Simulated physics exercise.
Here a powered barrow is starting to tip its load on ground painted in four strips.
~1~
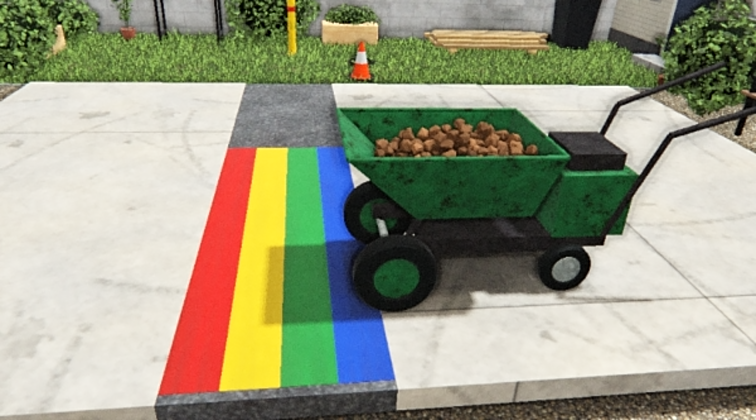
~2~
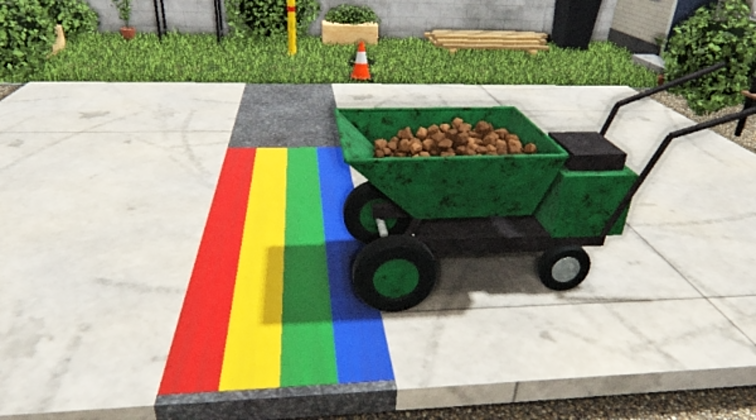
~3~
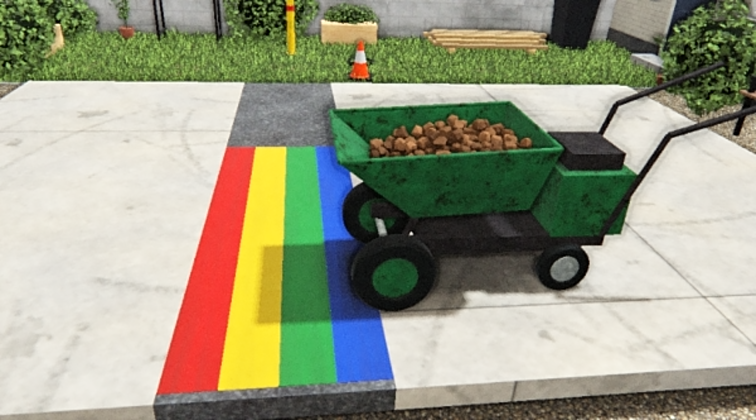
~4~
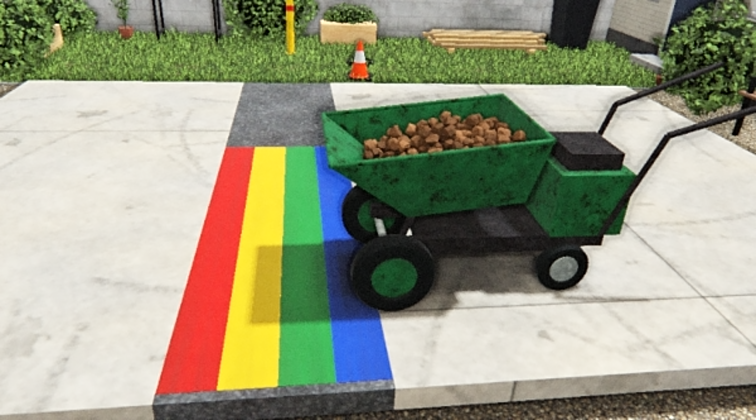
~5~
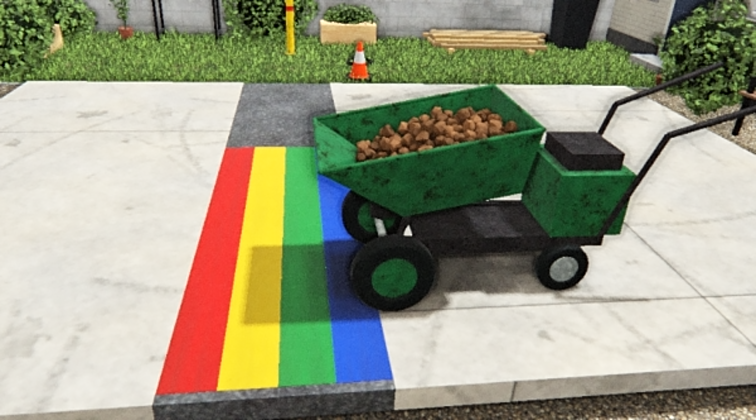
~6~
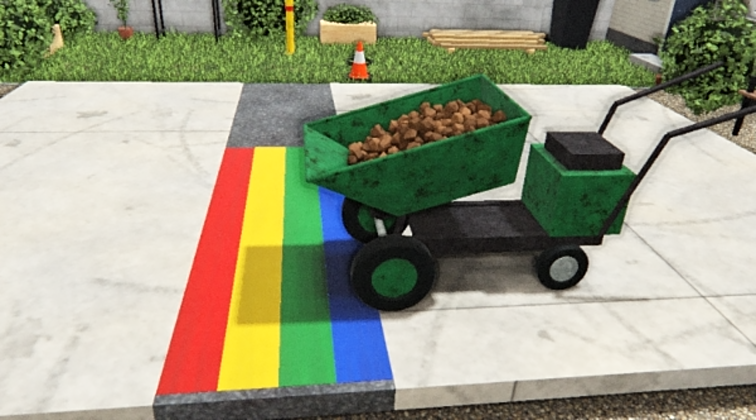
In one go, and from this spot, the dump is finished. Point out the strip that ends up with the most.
The red one ends up with the most.
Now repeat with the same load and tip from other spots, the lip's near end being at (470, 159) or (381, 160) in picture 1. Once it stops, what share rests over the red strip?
Some 10 in a hundred, then some 30 in a hundred.
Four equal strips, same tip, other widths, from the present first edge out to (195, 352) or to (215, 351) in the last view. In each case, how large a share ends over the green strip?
I'd put it at some 0 % for the first and some 0 % for the second.
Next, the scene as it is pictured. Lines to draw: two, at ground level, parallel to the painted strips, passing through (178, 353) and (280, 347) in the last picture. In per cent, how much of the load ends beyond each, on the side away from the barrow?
The first gives 40 %, the second 80 %.
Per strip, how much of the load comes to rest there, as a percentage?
About: Blue strip 0, green strip 0, yellow strip 15, red strip 35 per cent.
Soon, skip tipped steeply; all in the skip.
A while on, skip tipped right over; about half in the skip; a small part over the yellow strip; about a quarter over the red strip; a small part off the paint.
Towards the end, skip tipped right over; about a quarter in the skip; a small part over the yellow strip; about a third over the red strip; about a third off the paint.
Finally, skip tipped right over; about a quarter in the skip; none over the blue strip; none over the green strip; a small part over the yellow strip; about a third over the red strip; about a third off the paint.
